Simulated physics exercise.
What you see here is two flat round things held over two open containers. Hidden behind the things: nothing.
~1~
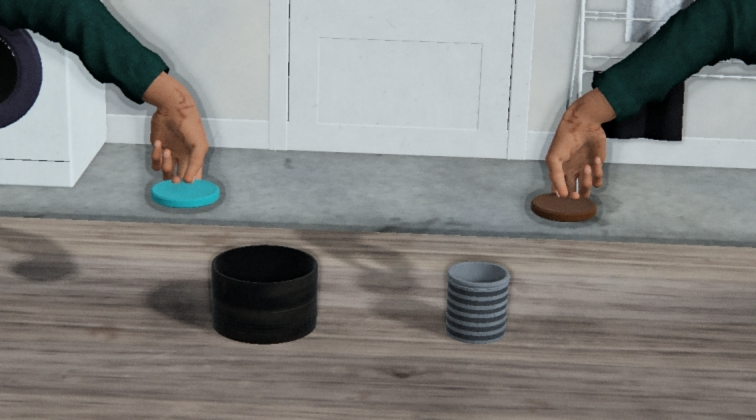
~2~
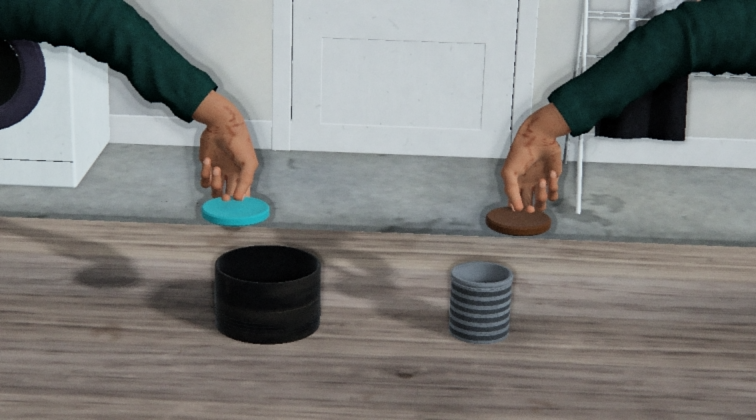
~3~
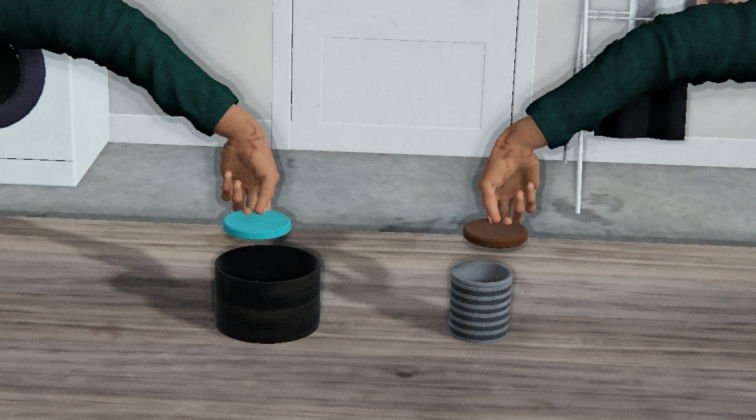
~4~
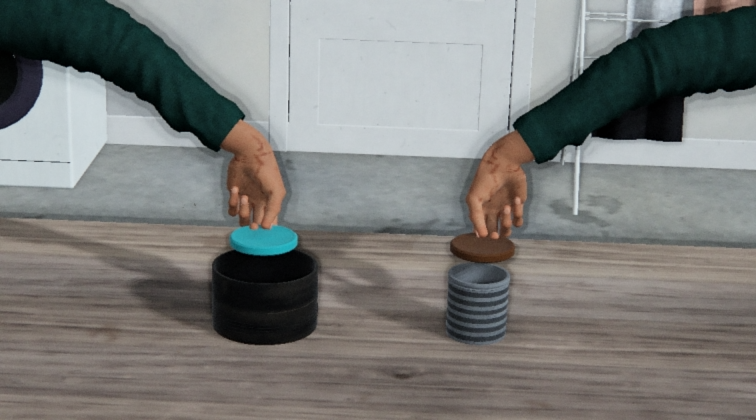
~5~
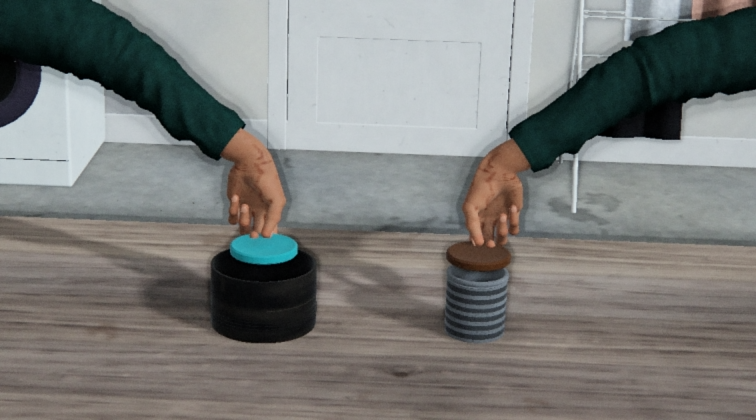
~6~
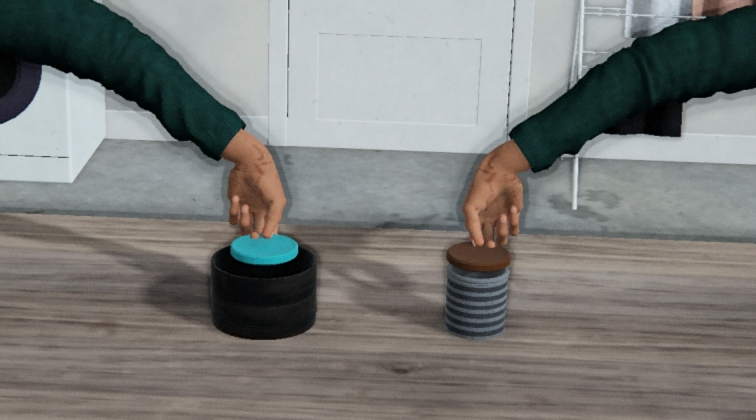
Two hands bring a turquoise disc and a brown disc inward and down over two containers.
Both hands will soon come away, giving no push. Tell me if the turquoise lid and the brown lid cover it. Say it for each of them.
My prediction: The turquoise lid won't stay up I'd say. The brown lid will stay up I'd say.
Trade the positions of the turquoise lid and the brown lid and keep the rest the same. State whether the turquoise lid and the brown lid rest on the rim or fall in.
Swapped, the turquoise lid does not fall in; the brown lid tumbles in.
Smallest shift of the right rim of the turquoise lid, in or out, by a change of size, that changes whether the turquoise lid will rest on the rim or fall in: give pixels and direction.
Push it right about 16 pixels and you reach the switch.
Then, 0.16 s on from there, turquoise lid on its way down near (264, 293); brown lid moving near (478, 264).
Then, 0.28 s on from there, turquoise lid at the bottom near (264, 302); brown lid sitting on the rim near (478, 264).
In the end, the turquoise lid falls in, near (264, 311); the brown lid rests on the rim, near (478, 264).
